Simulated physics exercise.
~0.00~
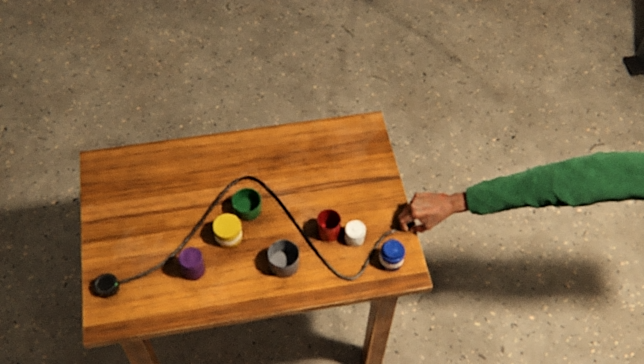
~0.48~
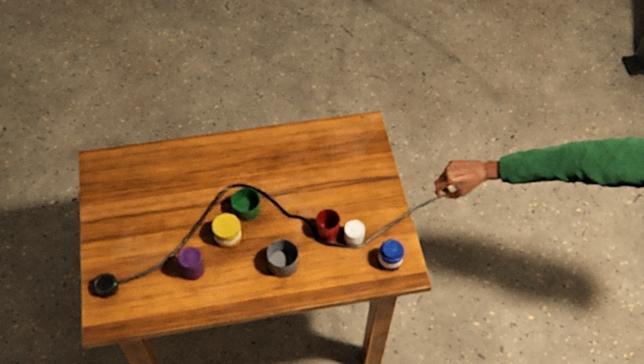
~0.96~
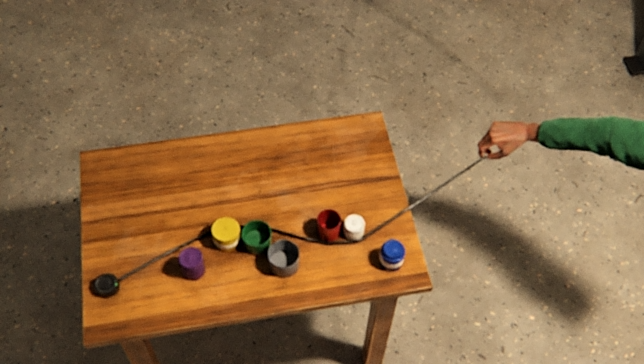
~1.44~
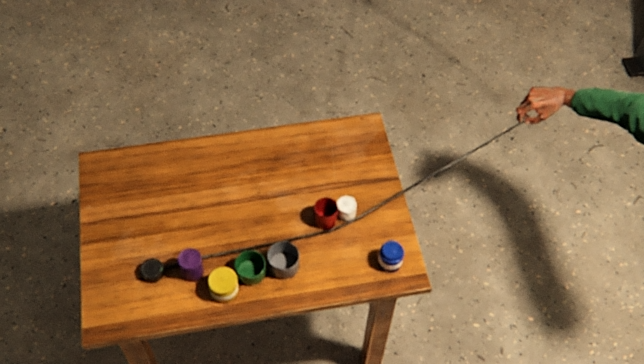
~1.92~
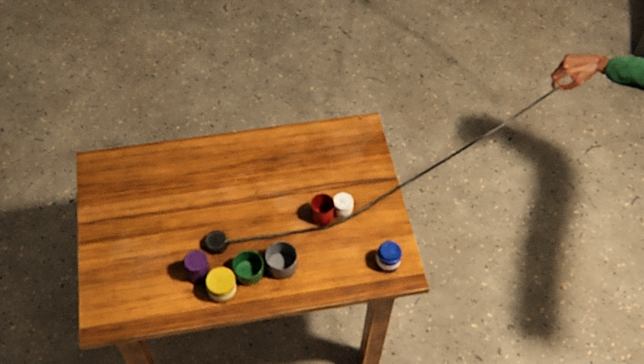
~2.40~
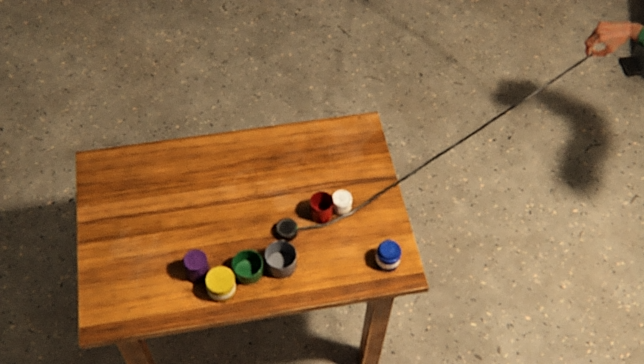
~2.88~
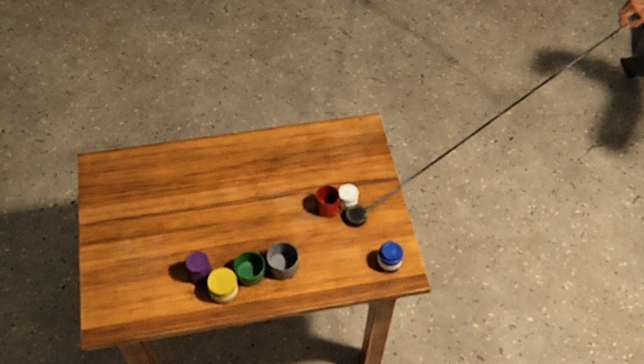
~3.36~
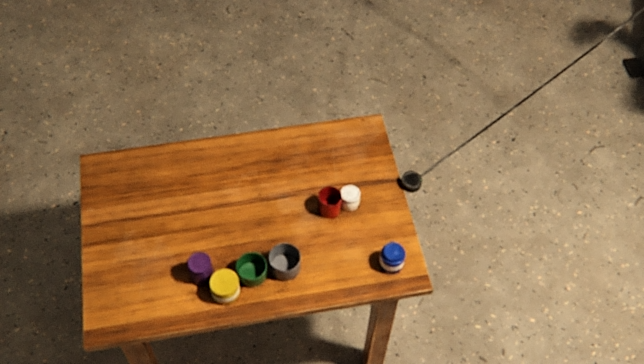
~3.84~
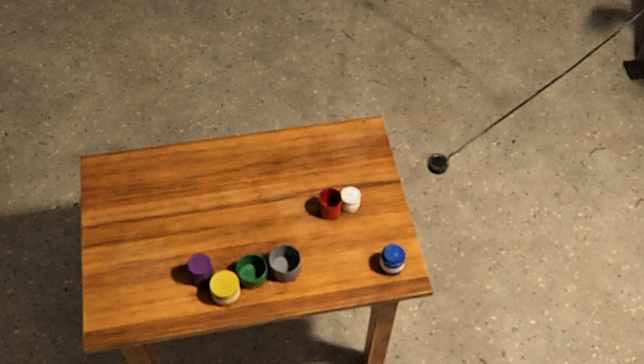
A hand pulls a black reel rightward off a wooden table, shifting several upright containers.
